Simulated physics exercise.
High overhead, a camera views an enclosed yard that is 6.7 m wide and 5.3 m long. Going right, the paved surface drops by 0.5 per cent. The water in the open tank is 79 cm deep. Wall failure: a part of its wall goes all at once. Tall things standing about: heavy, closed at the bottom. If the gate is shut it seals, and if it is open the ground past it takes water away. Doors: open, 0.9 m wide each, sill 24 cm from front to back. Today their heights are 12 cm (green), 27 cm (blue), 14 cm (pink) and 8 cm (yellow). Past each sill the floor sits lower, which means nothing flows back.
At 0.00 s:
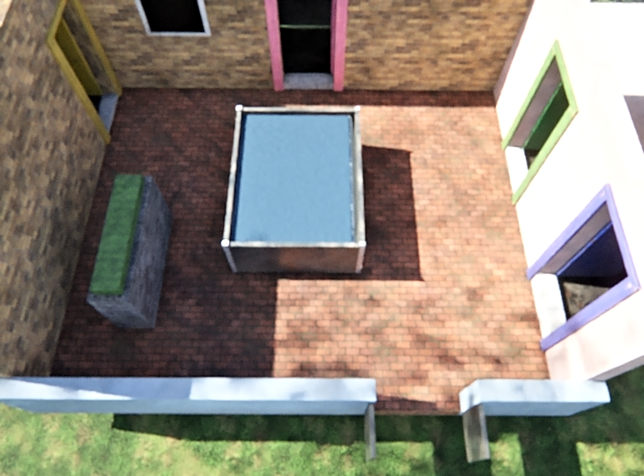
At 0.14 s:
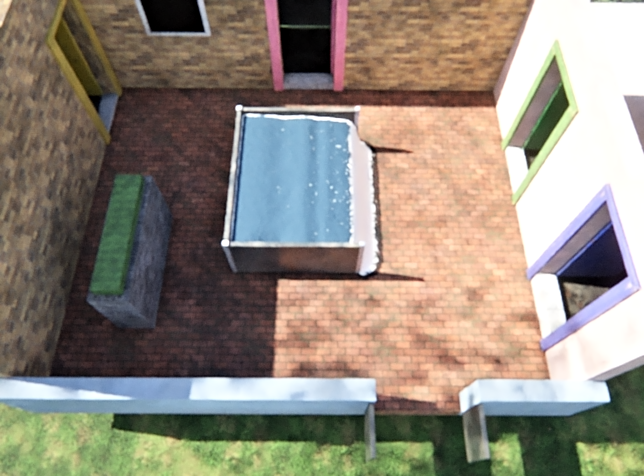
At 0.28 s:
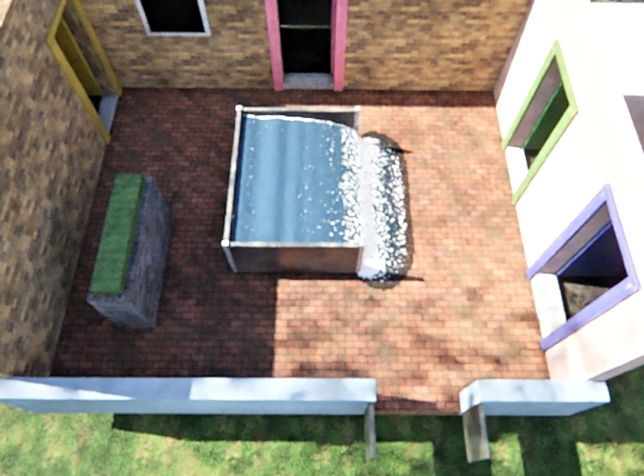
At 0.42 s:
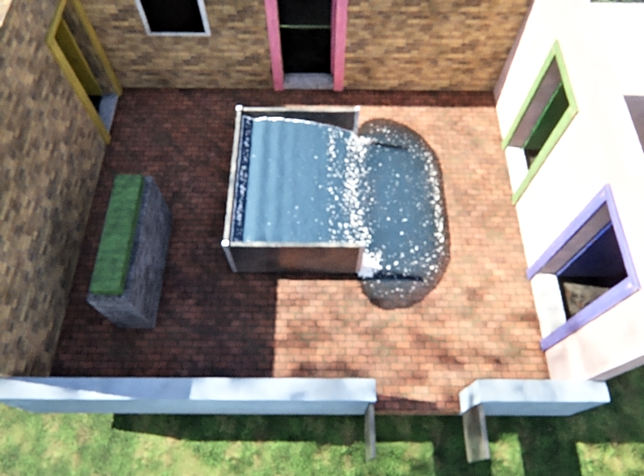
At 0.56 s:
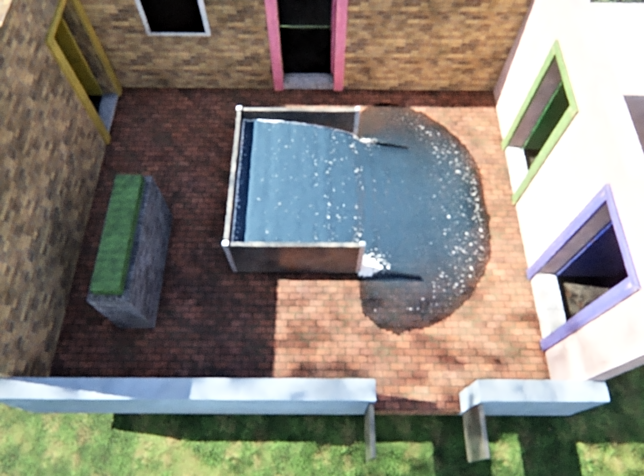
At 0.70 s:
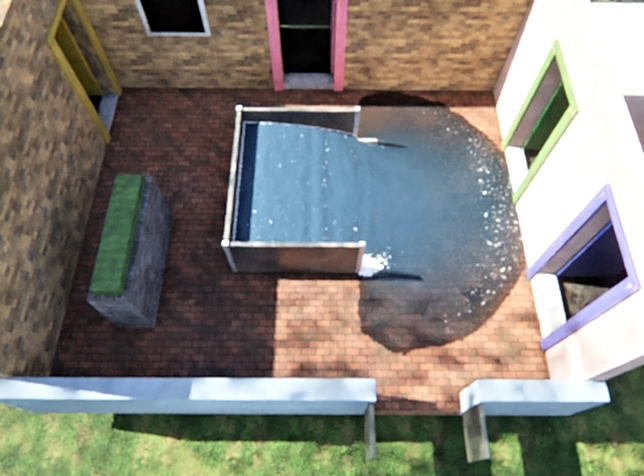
At first, still blue water fills an open tank in a brick-paved yard viewed from above. The tank's right wall gives way all at once, and water pours out in a foamy white band. It spreads rightward across the paving in a widening rounded sheet, nearing the purple-framed opening, while the level inside the tank drops.
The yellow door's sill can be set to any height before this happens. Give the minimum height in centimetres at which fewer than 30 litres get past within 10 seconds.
10 cm.
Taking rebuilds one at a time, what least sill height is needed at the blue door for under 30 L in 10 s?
The blue door needs around 22 cm.
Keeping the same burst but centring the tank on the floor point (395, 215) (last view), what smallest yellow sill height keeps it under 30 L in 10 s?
Roughly 8.0 cm is needed.
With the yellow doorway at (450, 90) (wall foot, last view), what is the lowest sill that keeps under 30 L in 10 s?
You'd want it roughly 20 cm high.
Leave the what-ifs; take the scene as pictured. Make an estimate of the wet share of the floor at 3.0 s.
Roughly 50 percent of the floor is wet.
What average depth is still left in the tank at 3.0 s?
I'd put it at some 12 centimetres on average.
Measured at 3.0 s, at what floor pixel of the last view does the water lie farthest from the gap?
The farthest wet point sits near (552, 392) in the last view.
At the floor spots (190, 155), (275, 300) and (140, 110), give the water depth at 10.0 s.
Taking the spots in order: About 5, 4 and 10 centimetres.
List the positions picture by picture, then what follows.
Still water, 79 cm deep, in the open tank at (297, 175); the yellow door at (90, 73) is dry, in the first picture.
Water pours out at (355, 193) and has run 0.3 m, to (377, 252); about 10 cm deep outside, 79 cm at the back, in the second picture.
The front is at (407, 231), 0.8 m from the gap at (355, 196); 1.9 m2 of floor is wet, 77 cm left at the back, in the third picture.
The gap is at (355, 197), the front 1.4 m out at (445, 253); the back of the open tank holds 69 cm, in the fourth picture.
Water pours out at (355, 197) and has run 2.0 m, to (485, 232); about 10 cm deep outside, 67 cm at the back, in the fifth picture.
Water pours out at (355, 197) and has run 2.6 m, to (524, 250); about 8 cm deep outside, 63 cm at the back; 4.3 m in a straight line remain to the yellow door at (90, 73), in the sixth picture.
After 1.4 s water covers 40 % of the floor, deepest (48 cm) near (517, 215); it has not reached the yellow door.
After 3.0 s water covers 50 % of the floor, deepest (34 cm) near (549, 379); it has not reached the yellow door.
After 10.0 s water covers 100 % of the floor, deepest (12 cm) near (125, 276); 9 cm at the yellow door, 61 litres in over its 8 cm sill.
At the yellow door as built, the water arrived by 5.0 s and peaked near 16 cm at 5.4 s.
Run again over the same 10 s with other heights there, 52 litres in over 8.5 cm, 20 litres over 11 cm. The limit of 30 litres is kept from about 10 cm up.
